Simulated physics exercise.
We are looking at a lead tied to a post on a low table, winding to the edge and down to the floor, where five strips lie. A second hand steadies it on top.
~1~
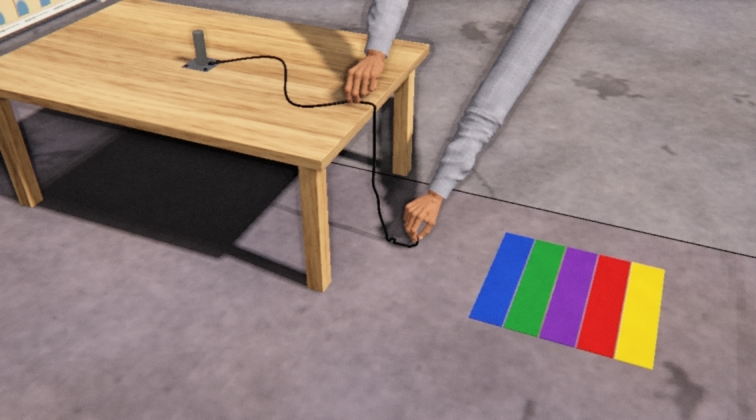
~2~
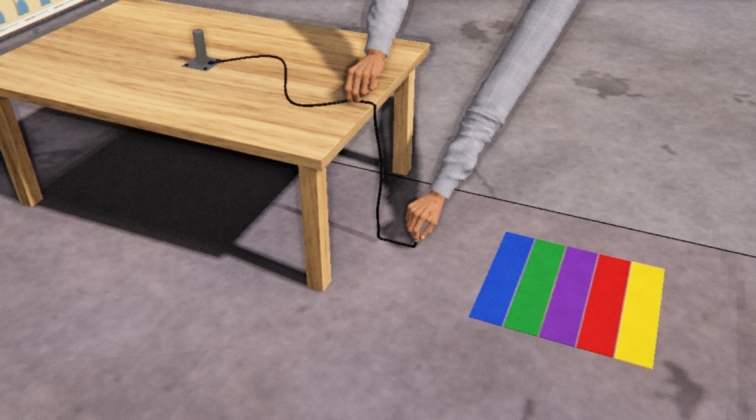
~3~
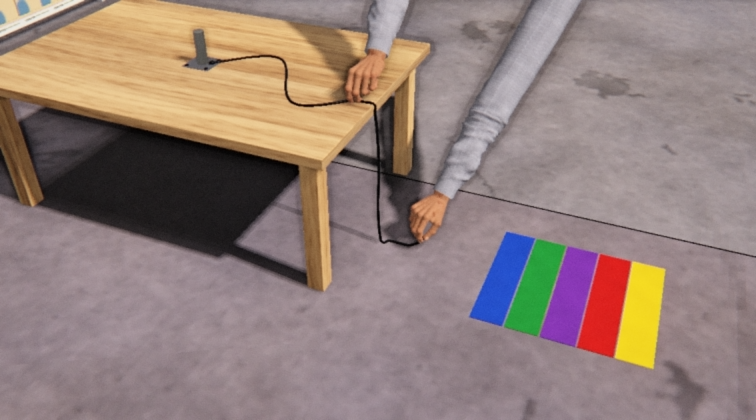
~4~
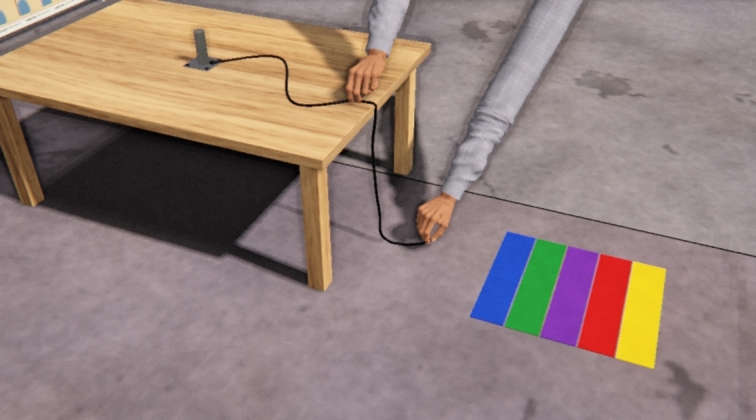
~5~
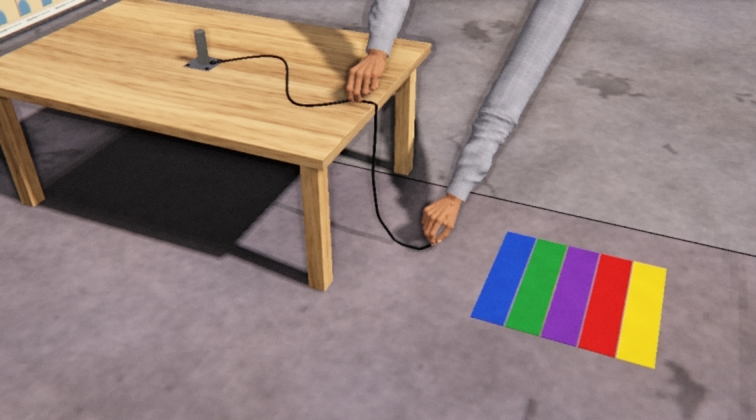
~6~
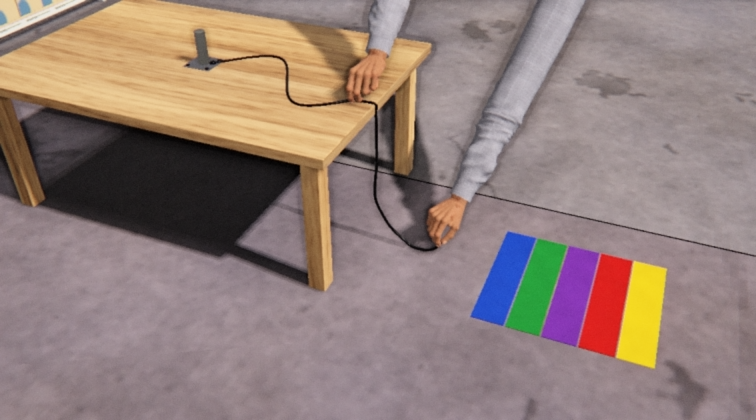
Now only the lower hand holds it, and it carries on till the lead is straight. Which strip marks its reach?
The red one.
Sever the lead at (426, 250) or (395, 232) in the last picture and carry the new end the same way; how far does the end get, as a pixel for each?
The places are (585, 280) and (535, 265).
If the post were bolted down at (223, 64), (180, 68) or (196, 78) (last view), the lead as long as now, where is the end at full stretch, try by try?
In that order: (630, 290), (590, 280) and (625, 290).
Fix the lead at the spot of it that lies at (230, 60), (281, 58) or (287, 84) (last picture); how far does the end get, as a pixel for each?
Near (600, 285), (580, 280) and (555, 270).
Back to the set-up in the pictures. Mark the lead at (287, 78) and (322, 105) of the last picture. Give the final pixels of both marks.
At (318, 87), then (394, 115).
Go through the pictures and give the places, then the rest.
End (417, 238); blue (492, 305); green (526, 314); purple (562, 324); red (598, 334); yellow (637, 344), in the first frame.
End (419, 238); lead through (242, 58) (286, 71) (291, 102) (365, 102) (381, 168) (378, 226), in the second frame.
End (423, 239), in the third frame.
End (430, 240); lead through (243, 58) (287, 71) (292, 102) (366, 102) (374, 167) (380, 226), in the fourth frame.
End (435, 242), in the fifth frame.
End (441, 243); lead through (243, 58) (287, 71) (292, 102) (367, 102) (376, 167) (388, 224), in the sixth frame.
Soon after, end near (556, 272); over green.
After that, end near (591, 281); over purple.
At the stop, end near (610, 285); over red. It halts on the red strip.
